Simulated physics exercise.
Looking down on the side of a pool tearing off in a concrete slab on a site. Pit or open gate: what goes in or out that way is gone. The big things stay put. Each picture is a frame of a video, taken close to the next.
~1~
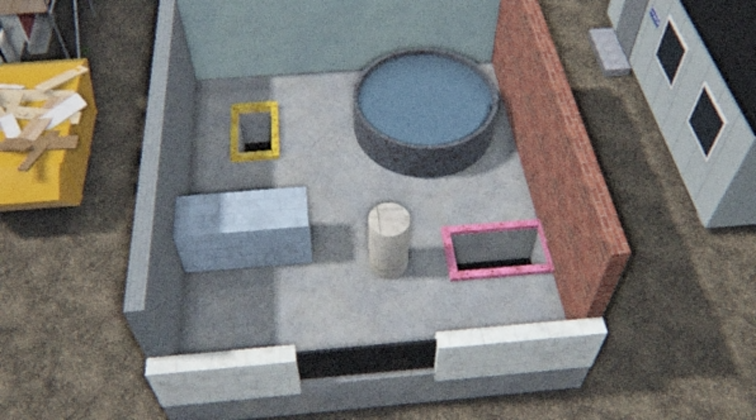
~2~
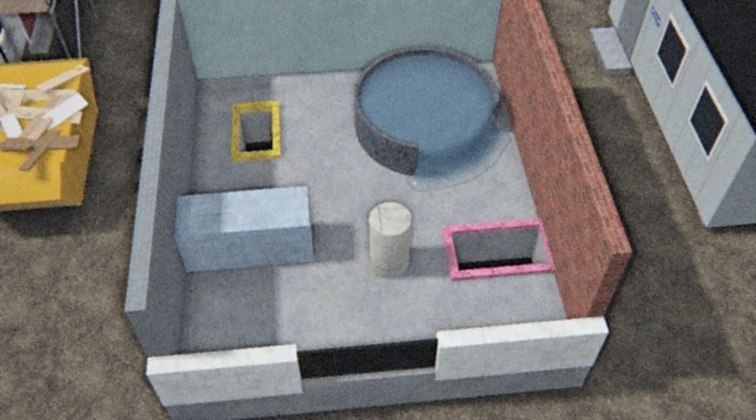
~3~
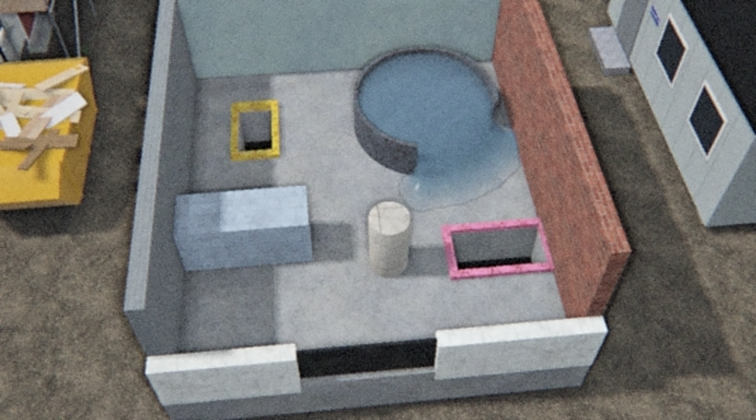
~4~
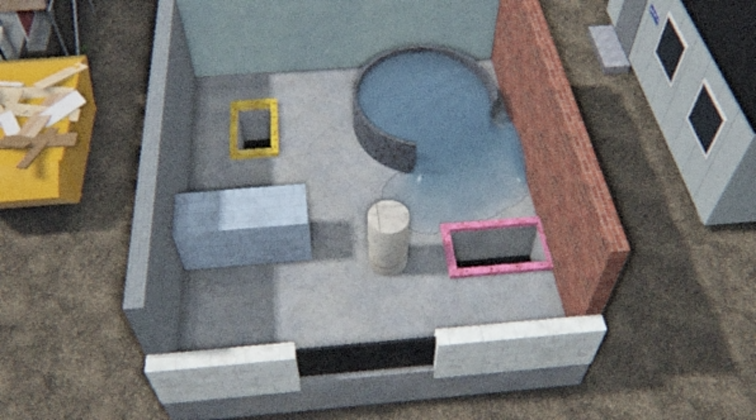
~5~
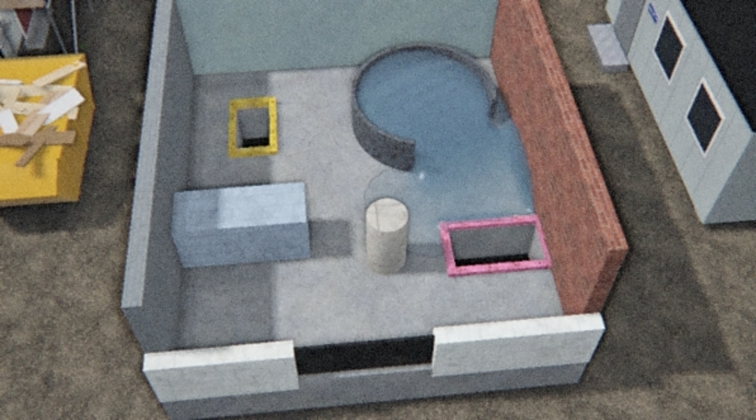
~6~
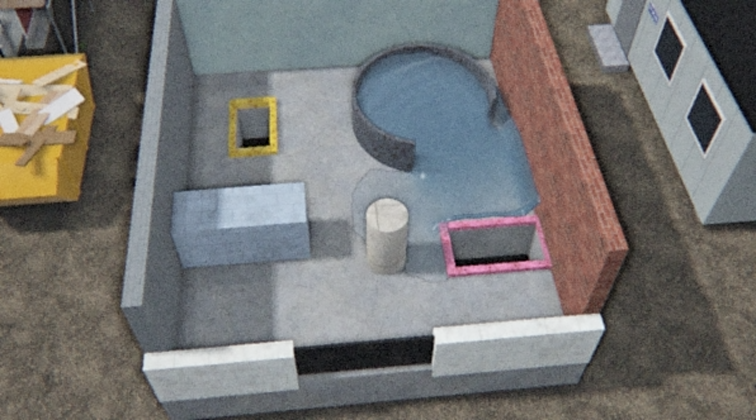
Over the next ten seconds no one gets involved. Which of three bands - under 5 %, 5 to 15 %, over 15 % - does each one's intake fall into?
The gate claims a light share - short of five per cent; the yellow pit claims a light share - short of five per cent; the pink pit claims a heavy share - exceeding fifteen per cent.
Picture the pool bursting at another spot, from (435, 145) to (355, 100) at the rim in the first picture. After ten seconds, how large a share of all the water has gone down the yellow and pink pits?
Approximately, yellow takes 4 % and pink takes 4 %.
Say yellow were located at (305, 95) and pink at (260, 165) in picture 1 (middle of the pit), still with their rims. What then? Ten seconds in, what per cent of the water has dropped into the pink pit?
Result - pink pit: 0 %.
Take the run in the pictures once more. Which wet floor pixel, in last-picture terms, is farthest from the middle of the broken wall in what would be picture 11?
Farthest reach: About (407, 355).
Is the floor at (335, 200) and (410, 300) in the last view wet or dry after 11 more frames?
Well, the first is dry underfoot and the second is wet underfoot.
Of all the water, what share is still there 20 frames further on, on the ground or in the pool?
Estimate: 64 %.
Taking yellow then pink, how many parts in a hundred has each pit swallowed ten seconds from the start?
Roughly 0 per cent, then 40 per cent.
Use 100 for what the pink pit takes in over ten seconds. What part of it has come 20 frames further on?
Roughly 90 percent.
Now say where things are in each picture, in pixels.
Still water in the pool at (425, 99), in the first frame.
Water pours out at (467, 157) and has run to (410, 178), in the second frame.
The front is at (413, 202), out from the gap at (466, 157), in the third frame.
Water pours out at (466, 157) and has run to (416, 227), in the fourth frame.
Water pours out at (464, 156) and has run to (407, 244), in the fifth frame.
Water pours out at (464, 156) and has run to (427, 275), in the sixth frame.
A moment on, water covers 25 % of the floor; the gate 0 %, the yellow pit 0 %, the pink pit 12 %.
Next, water covers 30 % of the floor; the gate 0 %, the yellow pit 0 %, the pink pit 26 %.
Then, water covers 50 % of the floor; the gate 0 %, the yellow pit 0 %, the pink pit 37 %.
Later, water covers 85 % of the floor; the gate 0 %, the yellow pit 0 %, the pink pit 40 %.
In the end, water covers 95 % of the floor; the gate 0 %, the yellow pit 0 %, the pink pit 41 %.
